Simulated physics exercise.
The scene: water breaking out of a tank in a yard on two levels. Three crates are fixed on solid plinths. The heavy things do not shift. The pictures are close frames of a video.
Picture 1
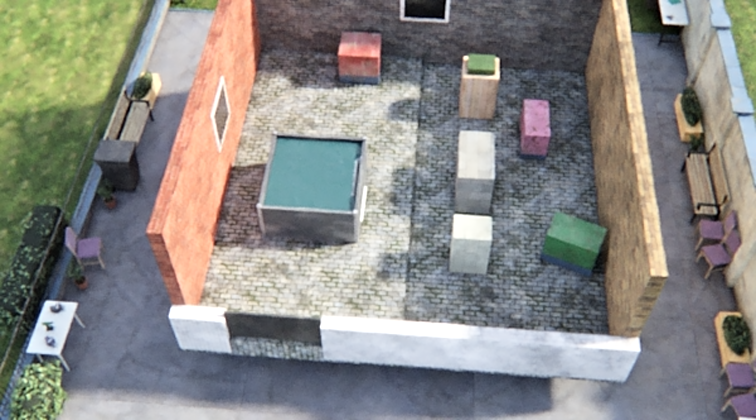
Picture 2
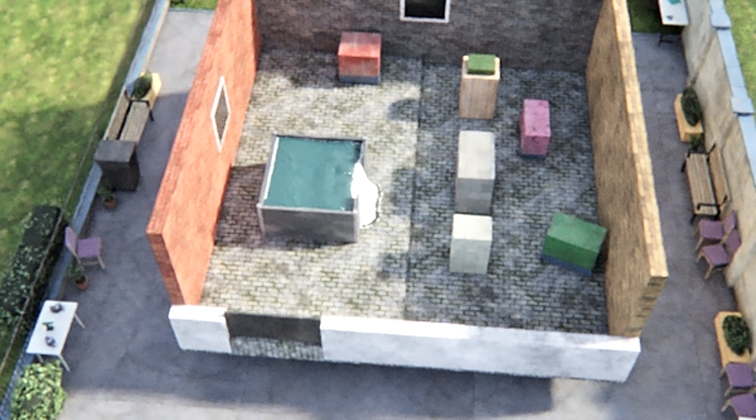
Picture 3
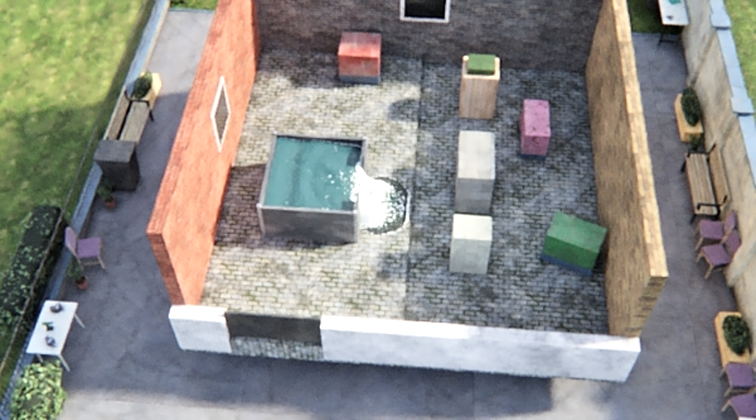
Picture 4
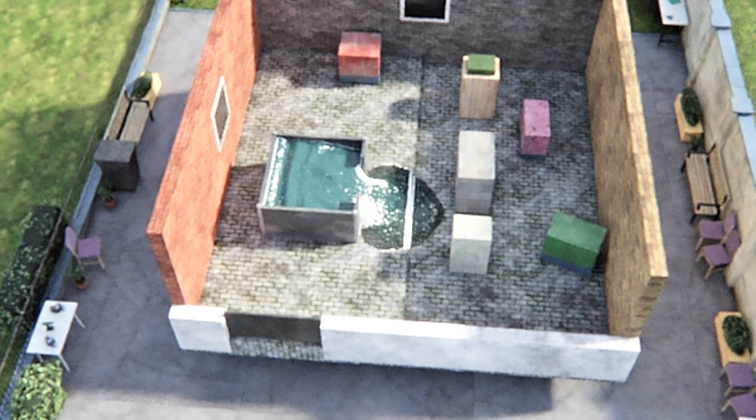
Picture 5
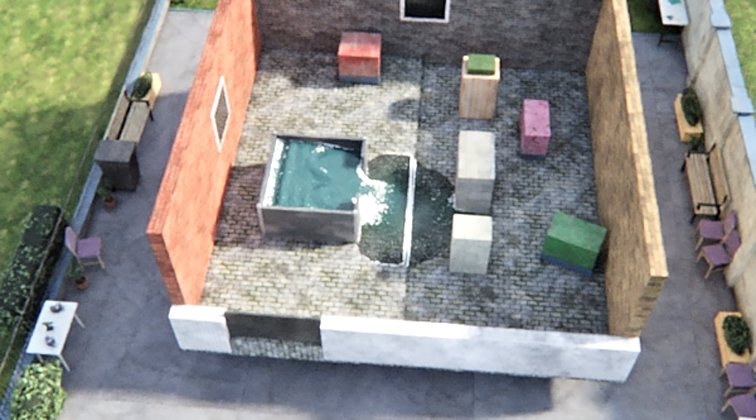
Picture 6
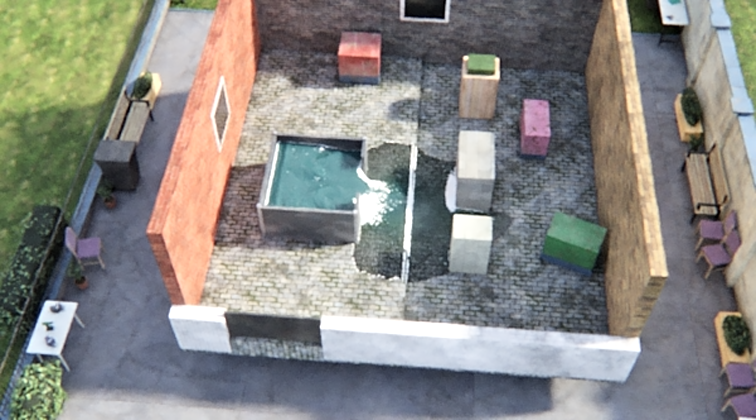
In the video, water in a gray tank inside a walled, paved yard pours out through its right side and spreads rightward across the paving, crossing a line in the ground and reaching the pale blocks.
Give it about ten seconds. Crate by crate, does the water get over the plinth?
One by one: The pink crate is wetted; the red crate escapes dry; the green crate is wetted.
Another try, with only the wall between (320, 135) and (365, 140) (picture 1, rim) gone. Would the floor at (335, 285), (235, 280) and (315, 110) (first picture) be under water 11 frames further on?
In that order: Clear, not flooded, awash.
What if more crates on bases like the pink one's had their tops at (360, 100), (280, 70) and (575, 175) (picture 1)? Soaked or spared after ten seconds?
One after the other: Is safe, stays dry, ends up wet.
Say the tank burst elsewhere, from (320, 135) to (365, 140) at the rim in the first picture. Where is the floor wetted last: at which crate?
Last comes the green-painted one.
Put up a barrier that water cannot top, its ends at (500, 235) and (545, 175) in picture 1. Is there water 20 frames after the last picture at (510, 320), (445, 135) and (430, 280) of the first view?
In turn: Under water, flooded, wet.
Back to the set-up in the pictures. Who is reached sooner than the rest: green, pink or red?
First comes the green-painted one.
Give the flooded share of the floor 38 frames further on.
Some 55 per cent.
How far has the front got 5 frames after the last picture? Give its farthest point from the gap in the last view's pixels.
At about (598, 246).
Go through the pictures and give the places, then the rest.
Still water in the tank at (314, 174), in the first picture.
Water pours out at (360, 195) and has run to (373, 186), in the second picture.
Water pours out at (360, 196) and has run to (404, 218), in the third picture.
The front is at (440, 212), out from the gap at (360, 196), in the fourth picture.
The front is at a hidden place, out from the gap at (360, 196), in the fifth picture.
The front is at (506, 221), out from the gap at (360, 195), in the sixth picture.
A moment on, water covers 20 % of the floor; the pink crate not reached, the red crate not reached, the green crate water round its plinth.
Next, water covers 35 % of the floor; the pink crate water round its plinth, the red crate not reached, the green crate water round its plinth.
Then, water covers 50 % of the floor; the pink crate water round its plinth, the red crate water round its plinth, the green crate water round its plinth.
Later, water covers 55 % of the floor; the pink crate water round its plinth, the red crate water round its plinth, the green crate water round its plinth.
In the end, water covers 55 % of the floor; the pink crate was topped, the red crate stayed above the water, the green crate was topped.
